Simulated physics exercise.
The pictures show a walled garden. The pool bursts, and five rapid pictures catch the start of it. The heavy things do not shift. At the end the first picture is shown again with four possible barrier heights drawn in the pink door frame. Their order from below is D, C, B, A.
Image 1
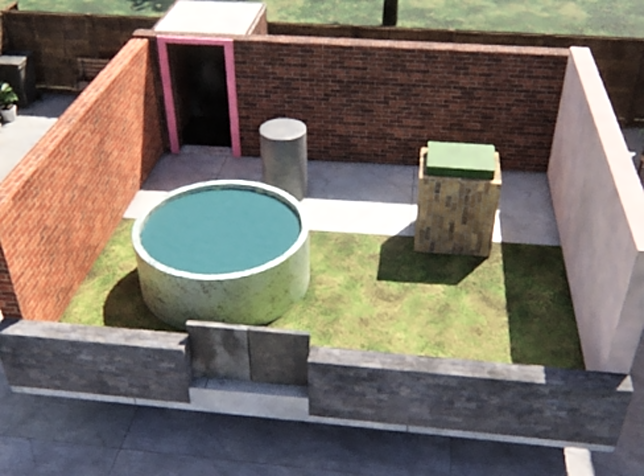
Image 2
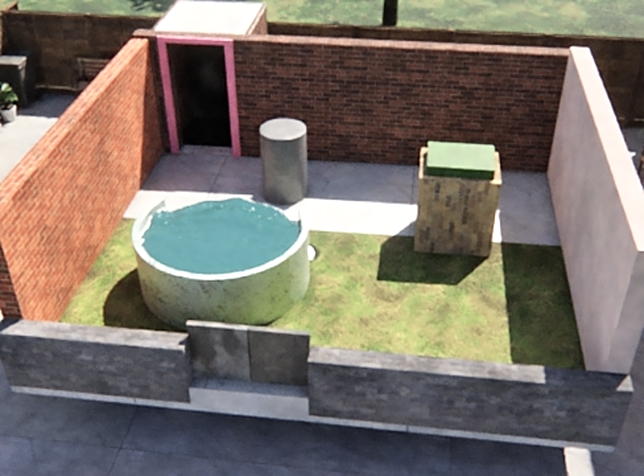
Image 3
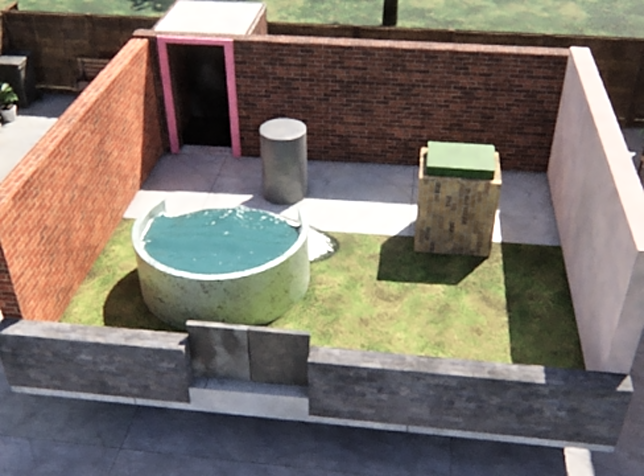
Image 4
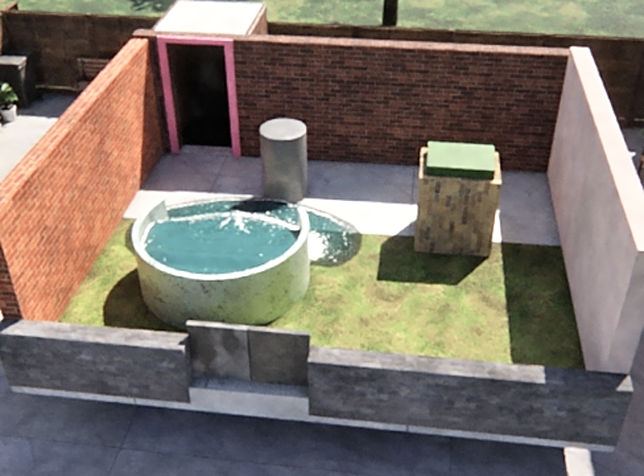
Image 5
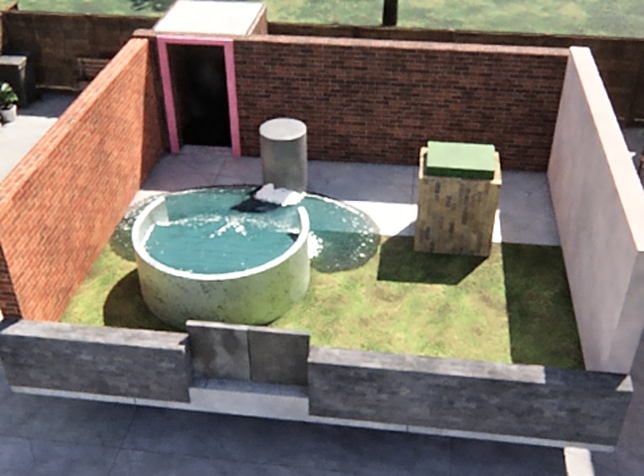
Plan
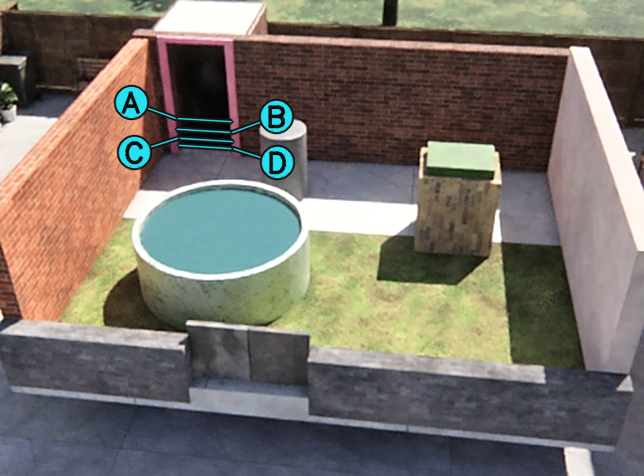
In a brick-walled garden with a pink doorway and a shut gate, a round pool sits full and still. Its surface drops a little and ripples as water emerges behind its right side, then spreads across the grass and paving, reaching around the grey cylinder and showing on the pool's left too.
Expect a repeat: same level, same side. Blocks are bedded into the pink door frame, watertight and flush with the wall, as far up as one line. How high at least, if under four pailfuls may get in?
Choose B.
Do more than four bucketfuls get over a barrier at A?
No.
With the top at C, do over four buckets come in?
Yes.
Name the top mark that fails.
It is C.
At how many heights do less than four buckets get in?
Two of them.
On the marked copy, A at (203, 120); B at (204, 130); C at (205, 139); D at (206, 147); from the bottom up D, C, B, A.
With A, nothing gets over.
With B, a splash gets over, under a bucket.
With C, about 10 bucketfuls get in.
With D, dozens of bucketfuls pour in.
